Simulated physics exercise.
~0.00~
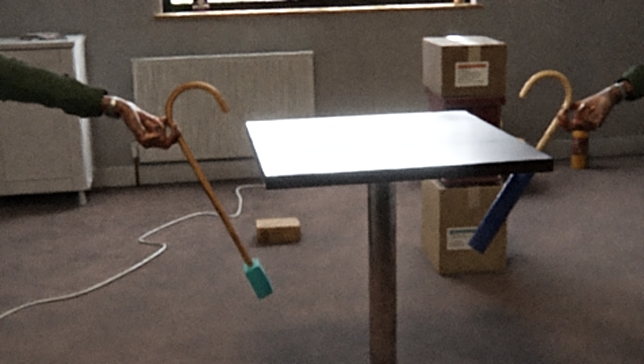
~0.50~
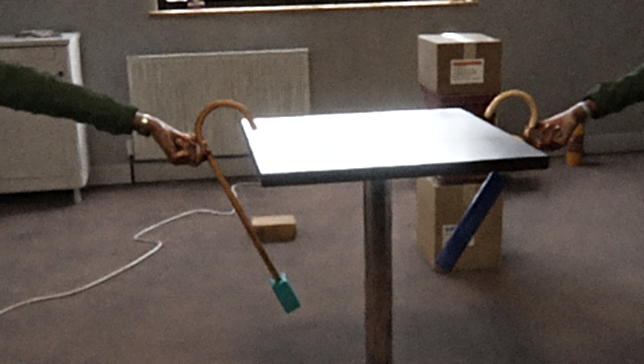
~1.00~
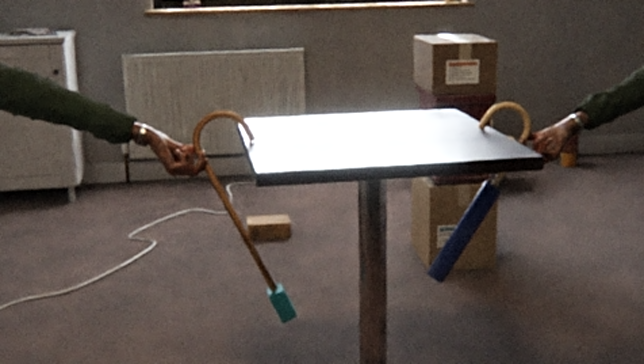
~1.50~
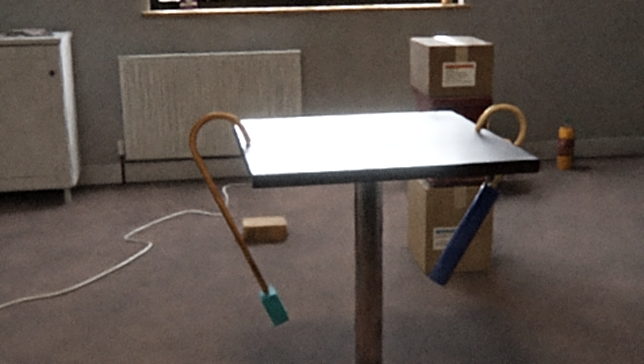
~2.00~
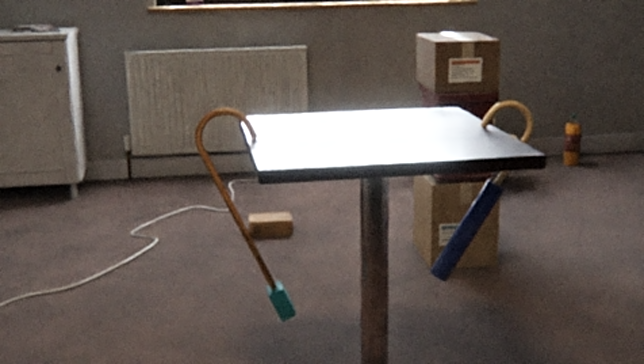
The video shows two hands hooking a cane-handled turquoise brush over the left edge of a small table and a cane-handled blue umbrella over the right edge. The hands let go and withdraw, and both objects stay hanging from the tabletop.
